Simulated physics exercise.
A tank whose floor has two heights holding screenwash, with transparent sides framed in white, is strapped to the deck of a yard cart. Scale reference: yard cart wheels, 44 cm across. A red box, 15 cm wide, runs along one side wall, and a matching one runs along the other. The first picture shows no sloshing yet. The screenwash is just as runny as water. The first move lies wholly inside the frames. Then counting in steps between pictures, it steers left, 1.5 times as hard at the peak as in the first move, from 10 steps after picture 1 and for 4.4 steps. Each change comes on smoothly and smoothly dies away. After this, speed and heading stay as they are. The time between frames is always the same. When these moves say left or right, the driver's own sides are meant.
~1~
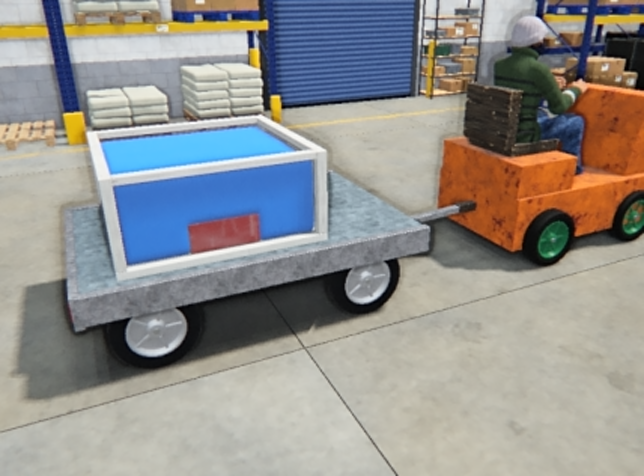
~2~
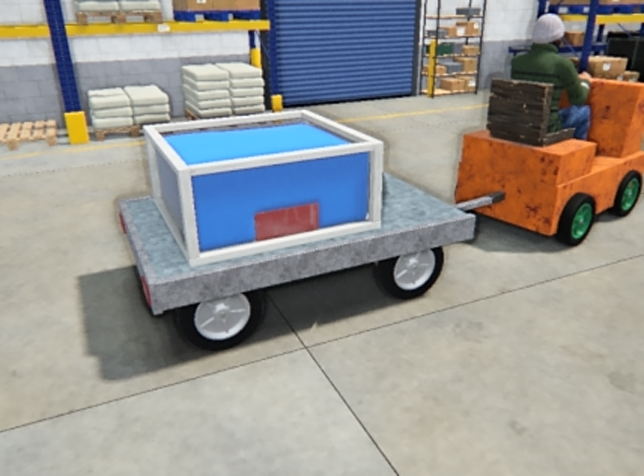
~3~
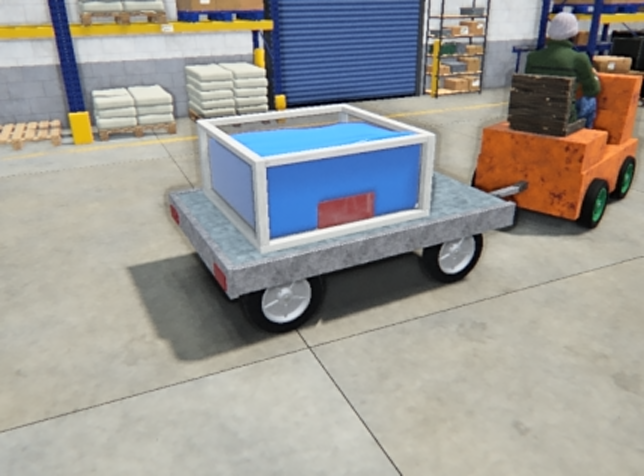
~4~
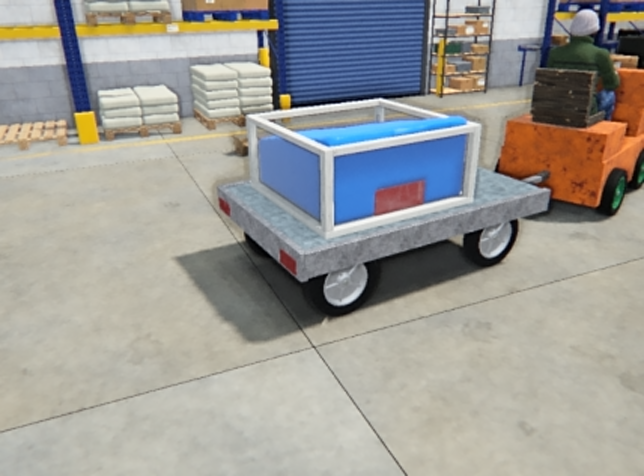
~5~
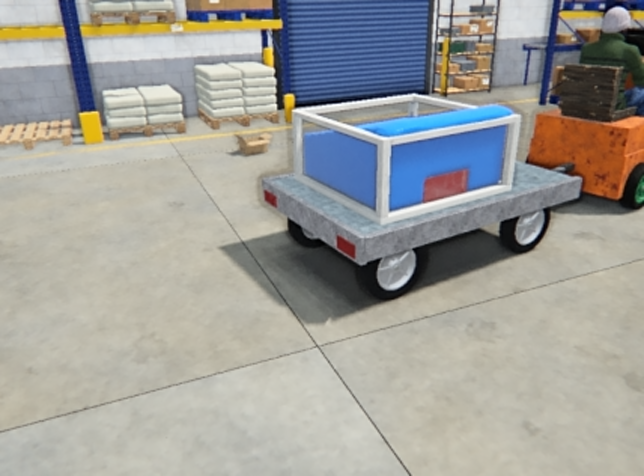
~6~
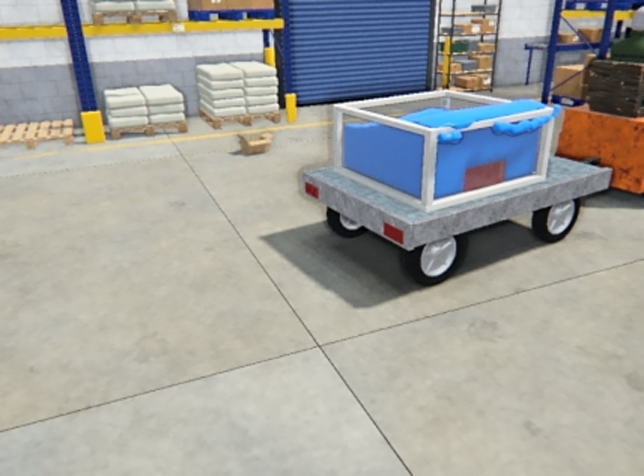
A driver tows a tank cart rightward, and the blue liquid climbs its near side.
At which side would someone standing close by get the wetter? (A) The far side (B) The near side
(B) The near side.
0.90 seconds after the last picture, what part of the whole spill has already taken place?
By then about 20 per cent is out.
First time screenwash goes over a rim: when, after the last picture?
I'd say close to 0.2 seconds.
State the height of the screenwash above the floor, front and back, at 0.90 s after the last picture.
Some 44 cm in front and some 42 cm behind.
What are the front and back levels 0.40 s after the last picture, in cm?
Front: 40 cm; back: 40 cm.
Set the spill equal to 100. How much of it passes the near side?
Spill fraction there: Roughly 60 per cent.
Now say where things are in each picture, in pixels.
In the first frame, level at the front (249, 128); level at the back (113, 143); still flat; edge of the step at (220, 216); the front is on the right, levels are read along the far wall; a wheel hub at (158, 334).
In the second frame, level at the front (296, 126); level at the back (170, 136); still flat.
In the third frame, level at the front (338, 123); rising 7° towards the near side.
In the fourth frame, level at the front (376, 124); level at the back (273, 137); rising 13° towards the near side.
In the fifth frame, level at the front (411, 118); level at the back (318, 133); rising 15° towards the near side.
In the sixth frame, level at the front (444, 110); level at the back (358, 125); rising 13° towards the near side; a wheel hub at (442, 257).
Then, 0.40 s after the last picture, front 39 cm, middle 41 cm, back 39 cm above the lowest part of the floor; the loss stands at 1 per cent, over the near side.
Then, 0.90 s after the last picture, front 43 cm, middle 43 cm, back 42 cm above the lowest part of the floor; the loss stands at 1 per cent, over the near side.
Then, 1.40 s after the last picture, front 37 cm, middle 39 cm, back 38 cm above the lowest part of the floor; the loss stands at 5 per cent, over the near side, a little elsewhere.
Then, 3.83 s after the last picture, the loss stands at 9 per cent, over the near side and the far side, a little elsewhere; the far side has passed 2 per cent and the near side 5.
